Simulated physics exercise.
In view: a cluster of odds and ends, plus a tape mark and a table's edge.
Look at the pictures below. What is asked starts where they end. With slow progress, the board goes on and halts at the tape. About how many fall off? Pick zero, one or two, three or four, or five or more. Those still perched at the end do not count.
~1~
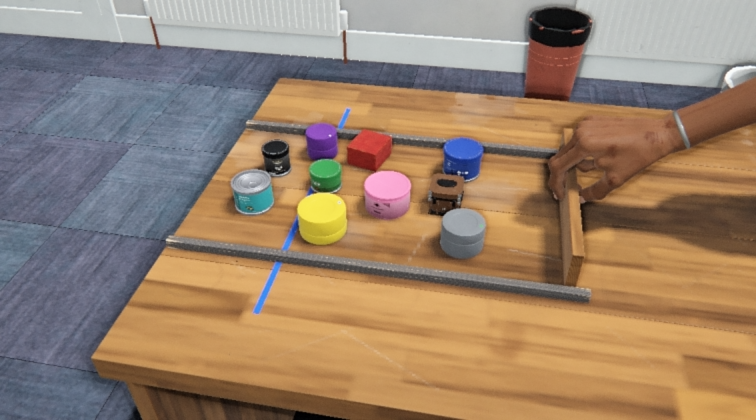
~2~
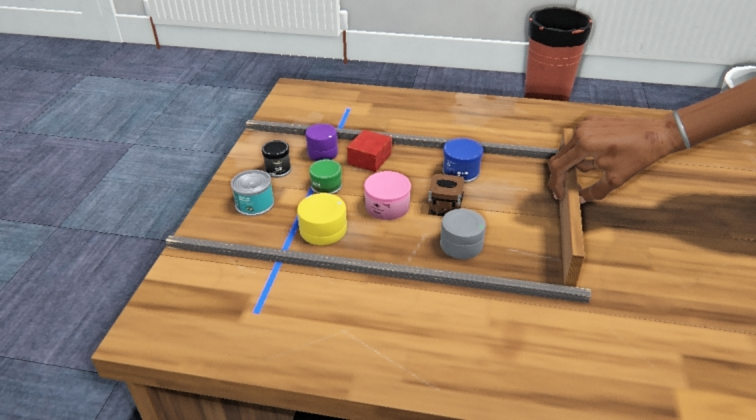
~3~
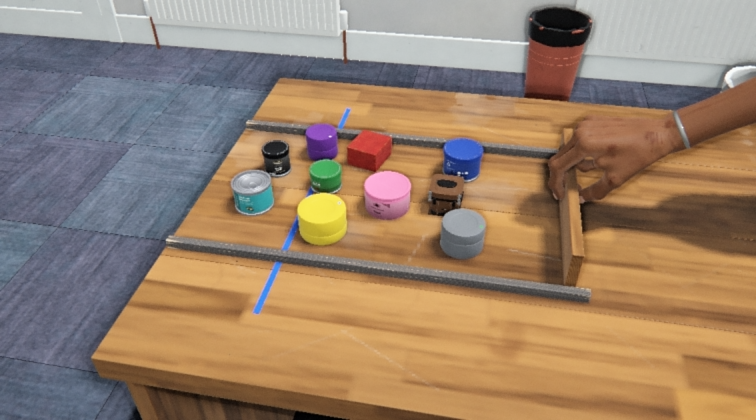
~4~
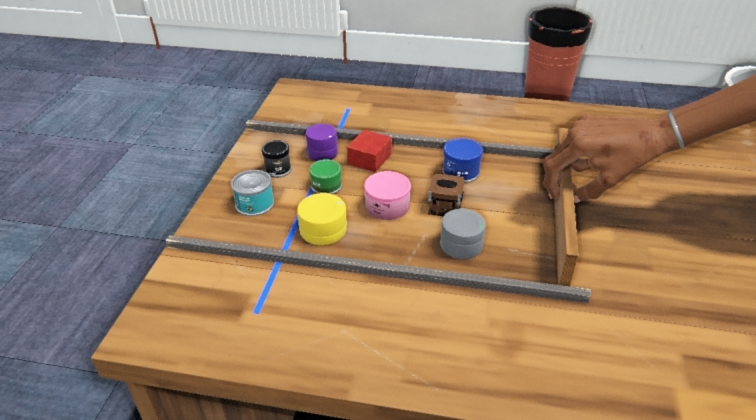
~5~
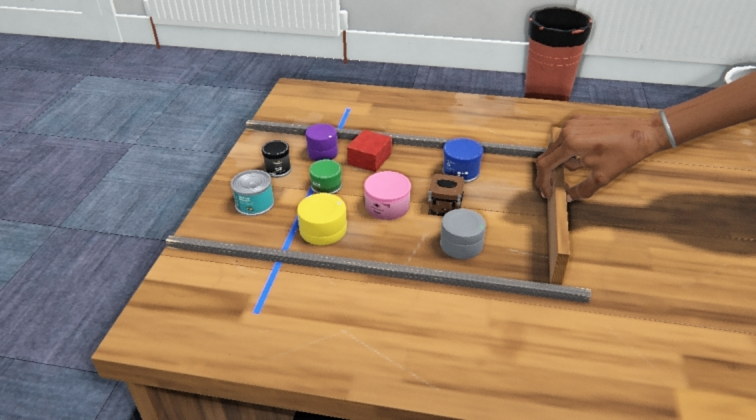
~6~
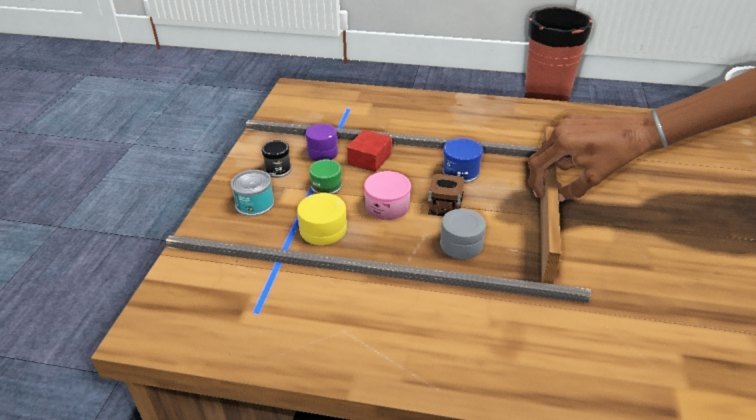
Zero fall off.
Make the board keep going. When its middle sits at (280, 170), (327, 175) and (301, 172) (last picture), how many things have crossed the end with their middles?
Middles past end - pos 1: 2, pos 2: 0, pos 3: 0.
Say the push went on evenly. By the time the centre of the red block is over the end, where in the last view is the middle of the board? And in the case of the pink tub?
For the red block, about (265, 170); for the pink tub, about (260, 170).
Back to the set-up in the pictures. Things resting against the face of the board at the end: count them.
Number: 3.
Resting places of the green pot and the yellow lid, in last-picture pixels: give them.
In the last picture the first middle sits at (290, 163) and the other at (232, 212).
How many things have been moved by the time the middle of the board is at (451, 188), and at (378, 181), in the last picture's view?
One spot: 3. Other spot: 8.
A little later, none off yet; turquoise tin at rest near (253, 193); black pot at rest near (277, 159); purple lid at rest near (322, 143).
When it is over, the number that fall off is zero.
